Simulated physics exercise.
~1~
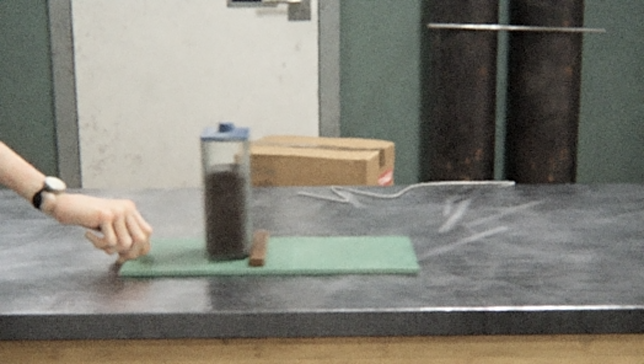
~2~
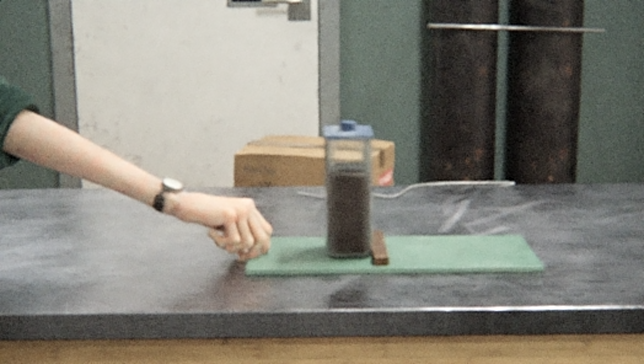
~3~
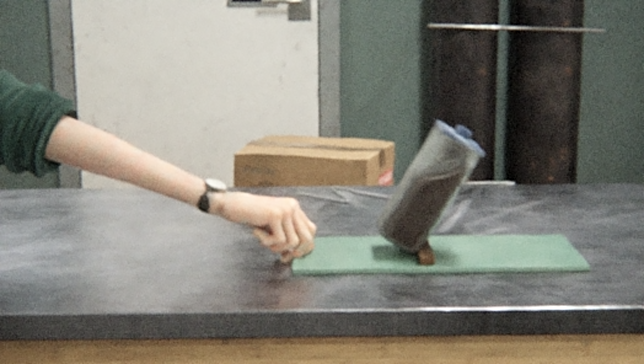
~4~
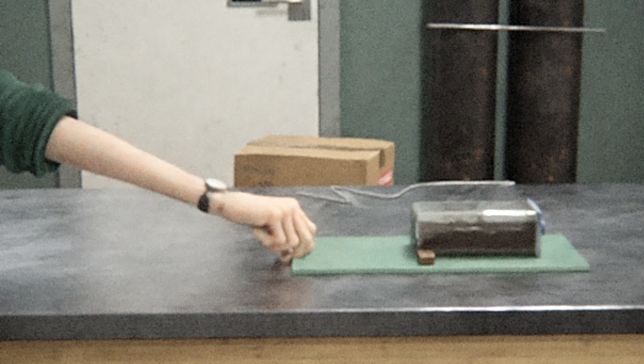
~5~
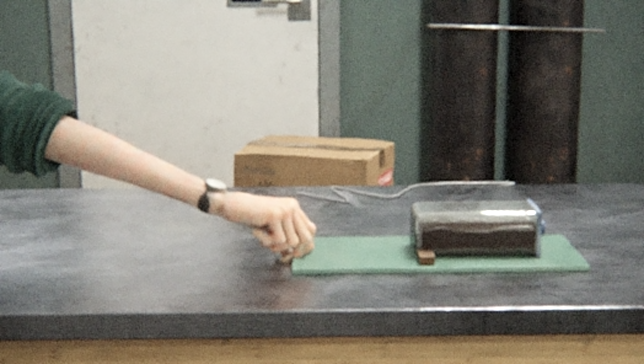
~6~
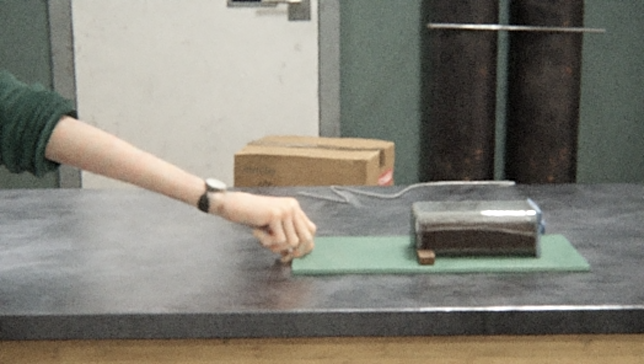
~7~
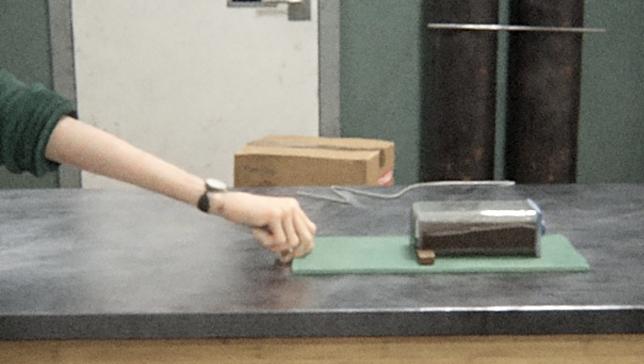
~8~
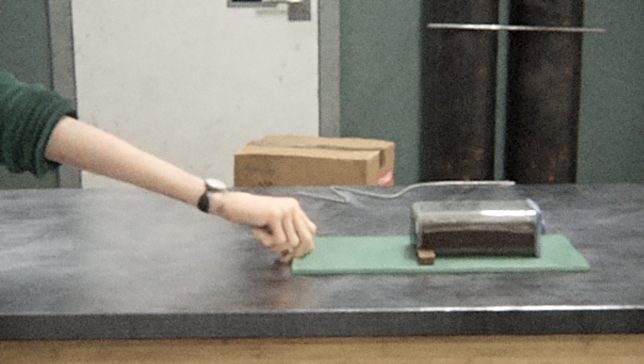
A dark countertop is seen from the front by a still camera, with a pale door, a cardboard box and two dark cylinders behind it. On the counter, a clear container with a blue cap, partly filled with dark coffee, stands upright on a green board, just left of a small brown batten. A hand wearing a watch slides the board to the right, then stops it. The container tips rightward over the batten and falls onto its side. It ends lying on the board, cap to the right, the coffee settled level along its lower side, the hand still at the board's left end.
